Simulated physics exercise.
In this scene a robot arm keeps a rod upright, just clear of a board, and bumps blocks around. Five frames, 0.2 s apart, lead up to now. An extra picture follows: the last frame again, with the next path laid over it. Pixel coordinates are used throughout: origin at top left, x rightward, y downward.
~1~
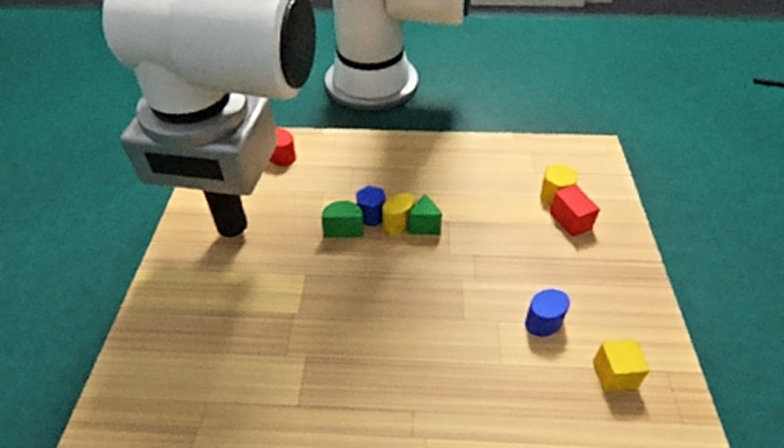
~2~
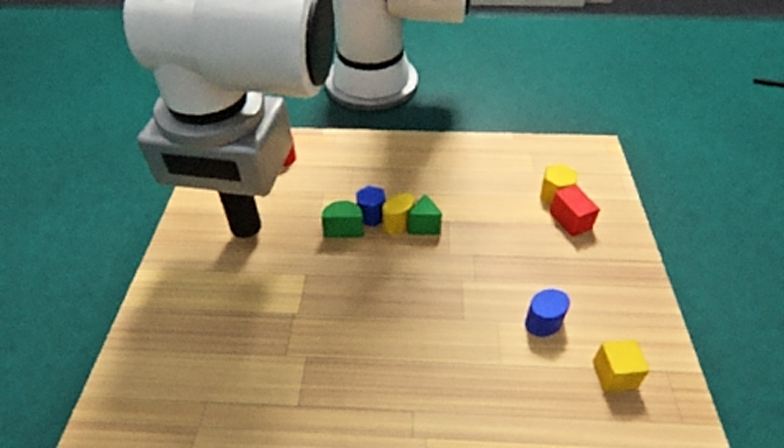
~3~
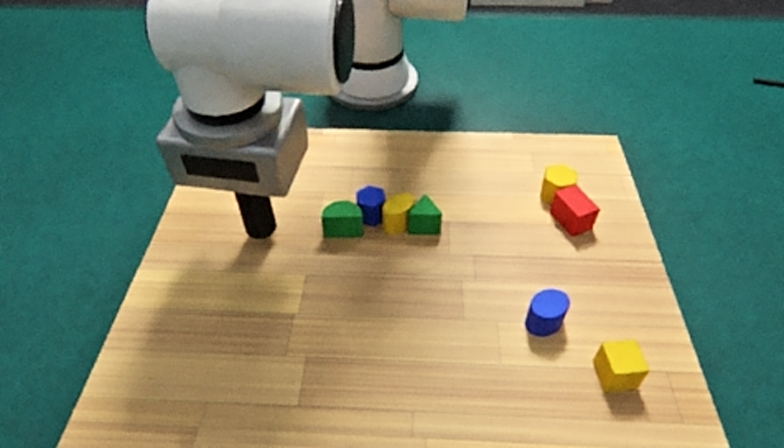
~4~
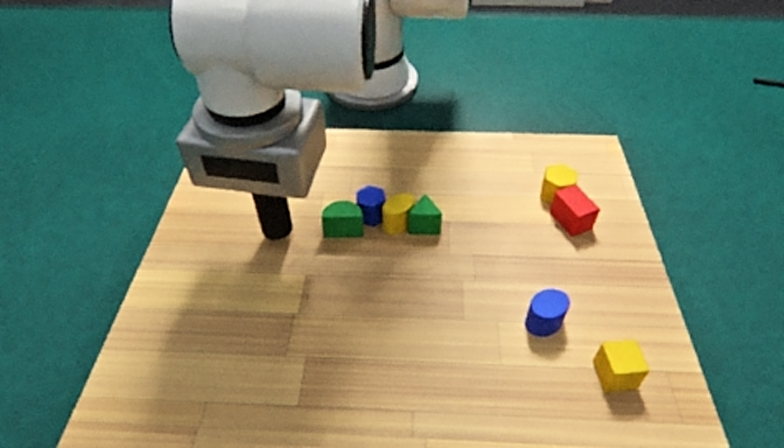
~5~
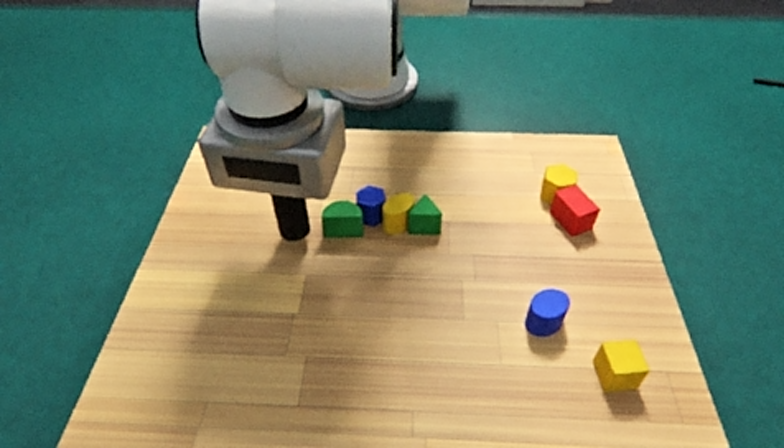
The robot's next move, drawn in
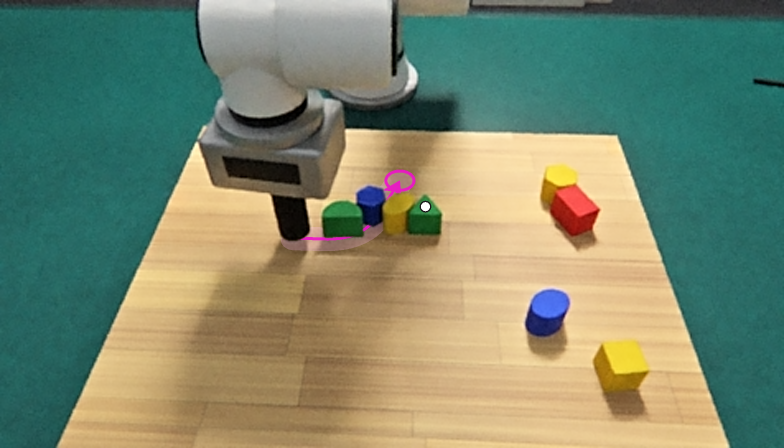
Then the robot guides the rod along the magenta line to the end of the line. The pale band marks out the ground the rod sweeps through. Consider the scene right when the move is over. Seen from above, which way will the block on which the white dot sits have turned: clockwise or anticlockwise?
From the top: Clockwise.
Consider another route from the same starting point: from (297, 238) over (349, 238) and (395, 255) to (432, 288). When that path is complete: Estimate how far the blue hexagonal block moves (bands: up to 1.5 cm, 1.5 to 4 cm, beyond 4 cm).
Between 1.5 and 4 cm.
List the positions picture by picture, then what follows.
The first picture shows lower end of the rod at (233, 226), tops of blocks, green half-round block at (342, 209), blue hexagonal block at (371, 195), yellow oval block at (399, 203), green triangular block at (425, 207).
The second picture shows rod at (246, 227), blocks as before.
The third picture shows rod at (261, 228), blocks as before.
The fourth picture shows rod at (278, 229), blocks as before.
The fifth picture shows rod at (295, 230), green half-round block at (342, 209), blue hexagonal block at (371, 195), yellow oval block at (399, 203), green triangular block at (425, 207).
The drawn path runs from (297, 238) via (347, 237) and (381, 211), ending at (400, 180); the dot is on the green triangular block.
On the path given first. One third of the way, rod at (347, 228); green half-round block at (379, 204), turned 20° anticlockwise; blue hexagonal block at (388, 183), turned 45° anticlockwise; yellow oval block at (413, 196), turned 25° anticlockwise; green triangular block at (430, 207).
Two thirds of the way, rod at (381, 202); green half-round block at (415, 193); blue hexagonal block at (397, 174), turned 95° anticlockwise; yellow oval block at (438, 183), turned 90° anticlockwise; green triangular block at (437, 209), turned 30° clockwise.
At the end, rod at (400, 172); green half-round block at (416, 192), turned 10° clockwise; blue hexagonal block at (419, 147), turned 90° anticlockwise; yellow oval block at (439, 183), turned 90° anticlockwise; green triangular block at (438, 210), turned 30° clockwise.
